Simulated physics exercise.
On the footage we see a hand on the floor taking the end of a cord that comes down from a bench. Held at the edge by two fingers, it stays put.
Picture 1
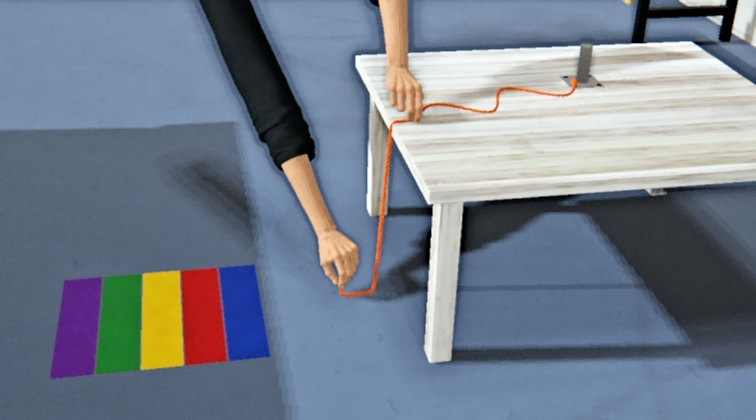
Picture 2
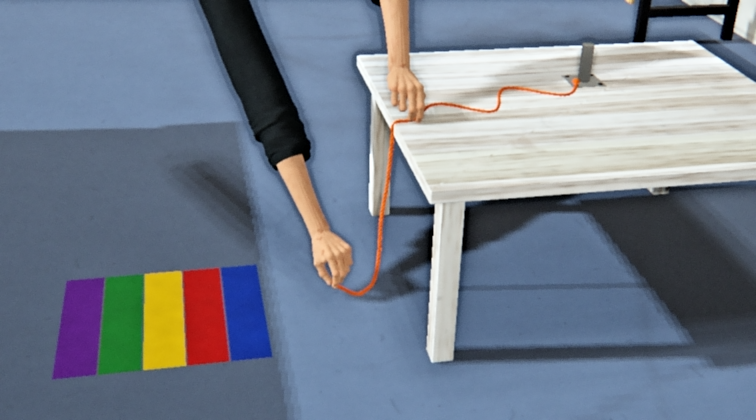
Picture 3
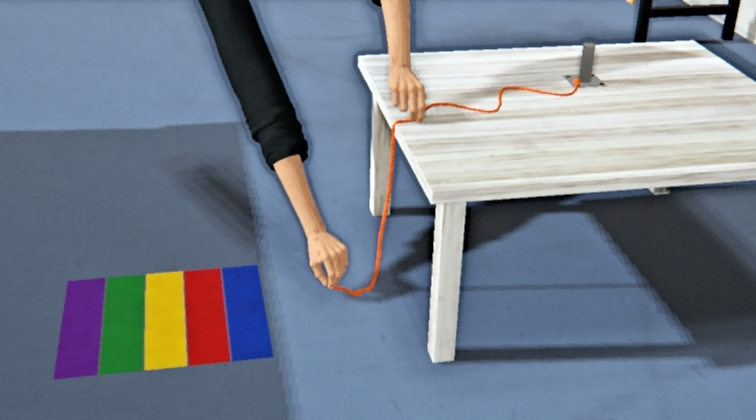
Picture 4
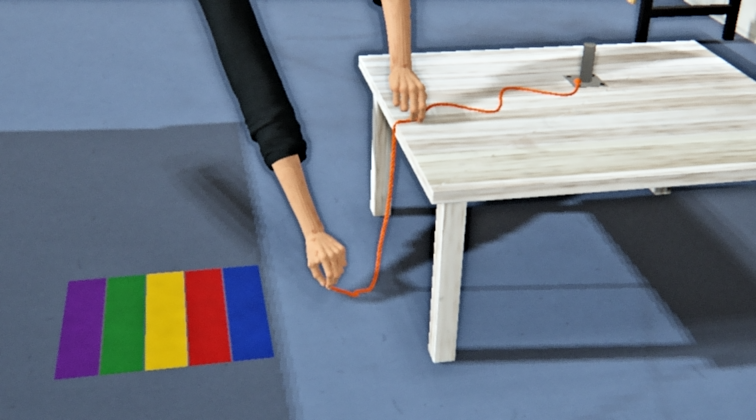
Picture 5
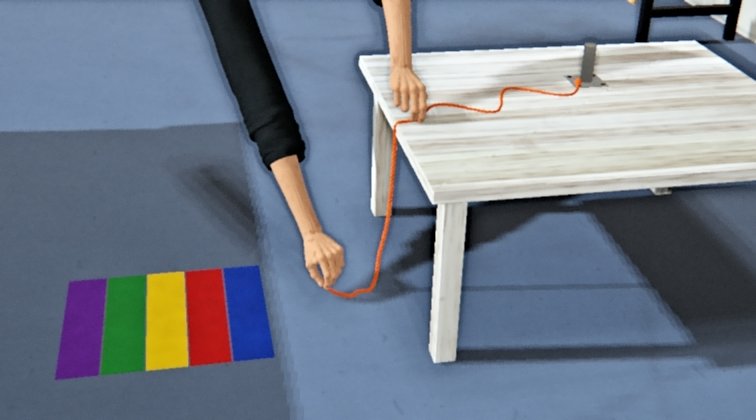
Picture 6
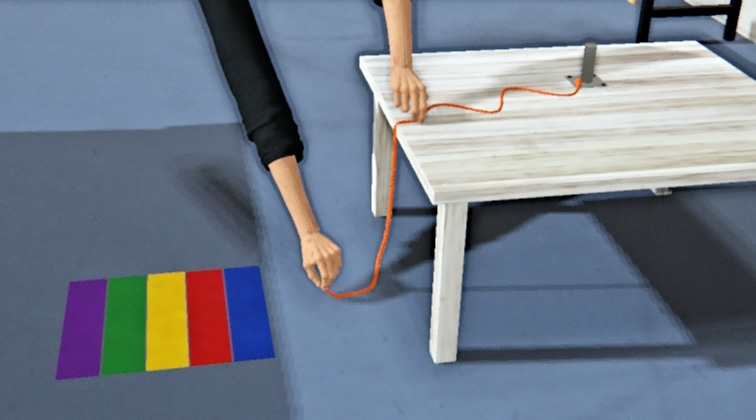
A hand near the floor draws the end of an orange cord slightly left.
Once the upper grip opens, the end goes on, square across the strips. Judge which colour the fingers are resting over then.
The green strip.
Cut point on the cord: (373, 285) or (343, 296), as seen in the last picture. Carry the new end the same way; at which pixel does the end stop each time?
(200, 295) and (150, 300).
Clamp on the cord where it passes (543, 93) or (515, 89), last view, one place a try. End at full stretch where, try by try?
Respectively, (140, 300) and (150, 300).
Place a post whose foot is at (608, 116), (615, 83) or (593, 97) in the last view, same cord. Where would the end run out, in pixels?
Estimated pixels per try: (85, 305); (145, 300); (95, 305).
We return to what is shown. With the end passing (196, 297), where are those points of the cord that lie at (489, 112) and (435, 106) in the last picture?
One lands at (423, 105), the other at (385, 132).
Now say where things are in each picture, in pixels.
End (339, 283); blue (247, 340); red (205, 344); yellow (162, 348); green (119, 352); purple (74, 356), in the first picture.
End (333, 284); cord through (571, 94) (500, 94) (462, 107) (403, 122) (385, 199) (377, 269), in the second picture.
End (329, 284), in the third picture.
End (327, 285); cord through (572, 94) (501, 94) (464, 108) (404, 122) (389, 199) (377, 269), in the fourth picture.
End (325, 285), in the fifth picture.
End (322, 286); cord through (573, 94) (502, 94) (464, 108) (405, 122) (391, 199) (377, 270), in the sixth picture.
Early on, end near (196, 297); over red.
Midway, end near (143, 302); over green.
At the end of the slack, end near (113, 304); over green. The end stops over the green strip.
